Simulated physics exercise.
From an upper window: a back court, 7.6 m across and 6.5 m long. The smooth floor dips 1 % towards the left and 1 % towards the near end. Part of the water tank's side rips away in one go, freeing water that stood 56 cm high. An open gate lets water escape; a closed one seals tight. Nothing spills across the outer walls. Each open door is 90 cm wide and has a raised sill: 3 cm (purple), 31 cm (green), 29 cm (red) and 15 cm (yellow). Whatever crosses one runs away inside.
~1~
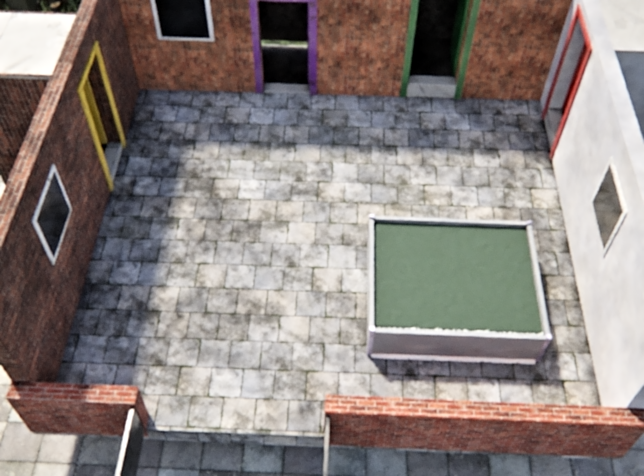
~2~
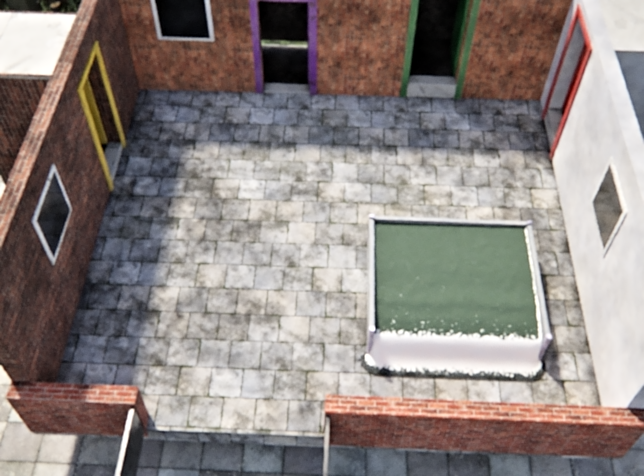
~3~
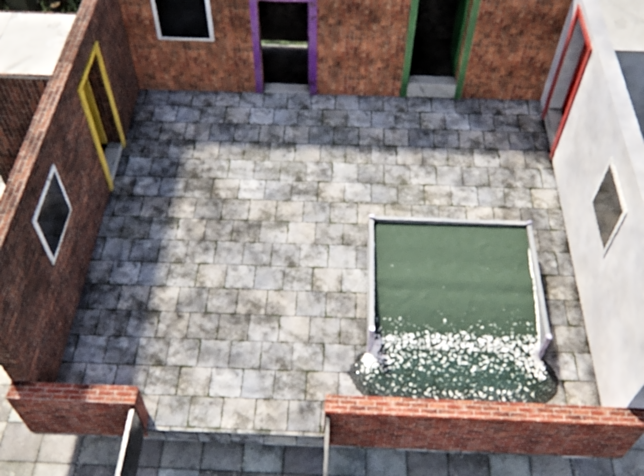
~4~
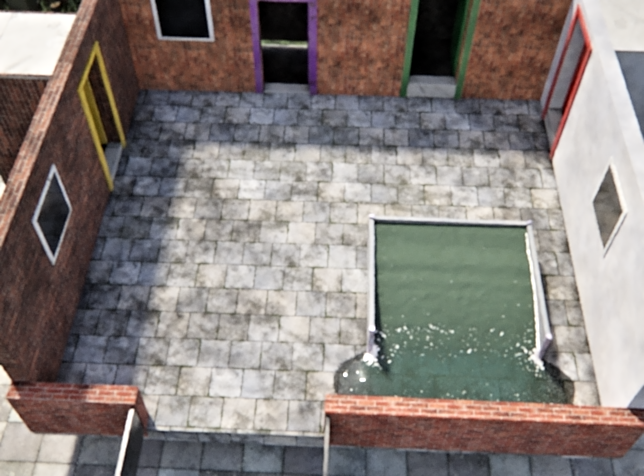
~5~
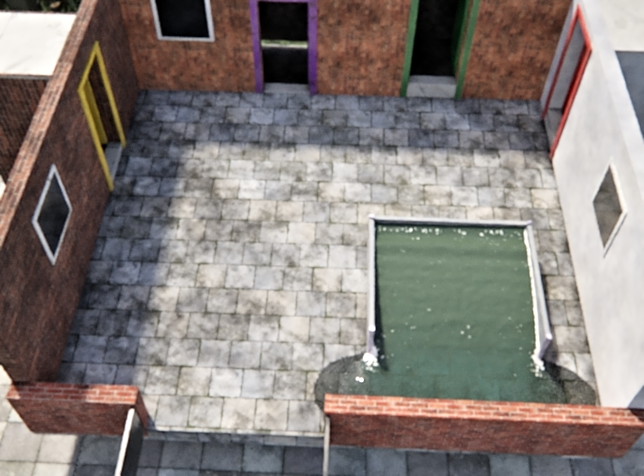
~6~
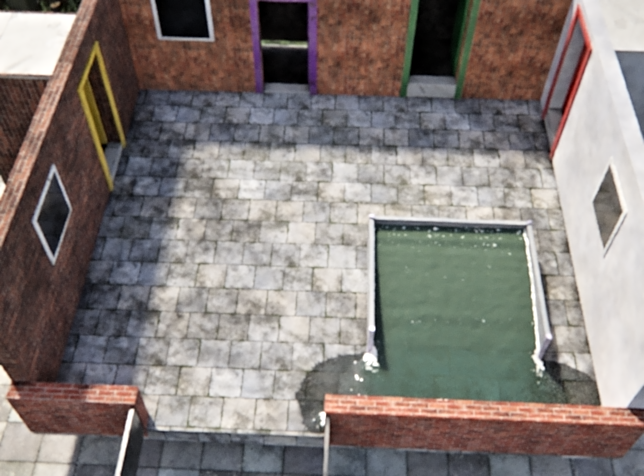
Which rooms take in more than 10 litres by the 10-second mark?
Within that time: At the purple door it stays under the limit; at the green door it does not reach the limit; at the red door it does not reach the limit; at the yellow door it does not reach the limit.
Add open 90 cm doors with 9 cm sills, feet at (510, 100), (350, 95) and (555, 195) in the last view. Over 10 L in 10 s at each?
In that order: Over, not over, below.
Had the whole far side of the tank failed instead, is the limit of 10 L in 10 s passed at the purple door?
Against that limit: Purple above.
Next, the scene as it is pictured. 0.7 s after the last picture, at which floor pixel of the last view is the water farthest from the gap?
Around (219, 415).
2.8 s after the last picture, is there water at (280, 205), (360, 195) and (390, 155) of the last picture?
In turn: Not reached, still dry, dry.
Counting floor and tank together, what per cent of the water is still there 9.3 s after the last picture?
About 86 per cent.
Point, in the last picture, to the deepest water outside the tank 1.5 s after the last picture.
Near (592, 430).
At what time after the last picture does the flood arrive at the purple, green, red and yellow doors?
Purple 5.0 s, green 3.4 s, red 2.6 s, yellow 3.4 s.
Then, 0.7 s after the last picture water covers 10 % of the floor and is deepest (48 cm) near (592, 430); purple door not reached, green door not reached, red door not reached, yellow door not reached.
Then, 1.5 s after the last picture water covers 25 % of the floor and is deepest (44 cm) near (592, 430); purple door not reached, green door not reached, red door not reached, yellow door not reached.
Then, 2.8 s after the last picture water covers 45 % of the floor and is deepest (22 cm) near (431, 423); purple door not reached, green door not reached, red door 7 cm at the sill, 0 L in, yellow door not reached.
Then, 5.3 s after the last picture water covers 65 % of the floor and is deepest (18 cm) near (417, 423); purple door 1 cm at the sill, 0 L in, green door 6 cm at the sill, 0 L in, red door 5 cm at the sill, 0 L in, yellow door 5 cm at the sill, 0 L in.
Then, 9.3 s after the last picture water covers 90 % of the floor and is deepest (12 cm) near (118, 167); purple door 2 cm at the sill, 0 L in, green door 2 cm at the sill, 0 L in, red door 2 cm at the sill, 0 L in, yellow door 9 cm at the sill, 0 L in.
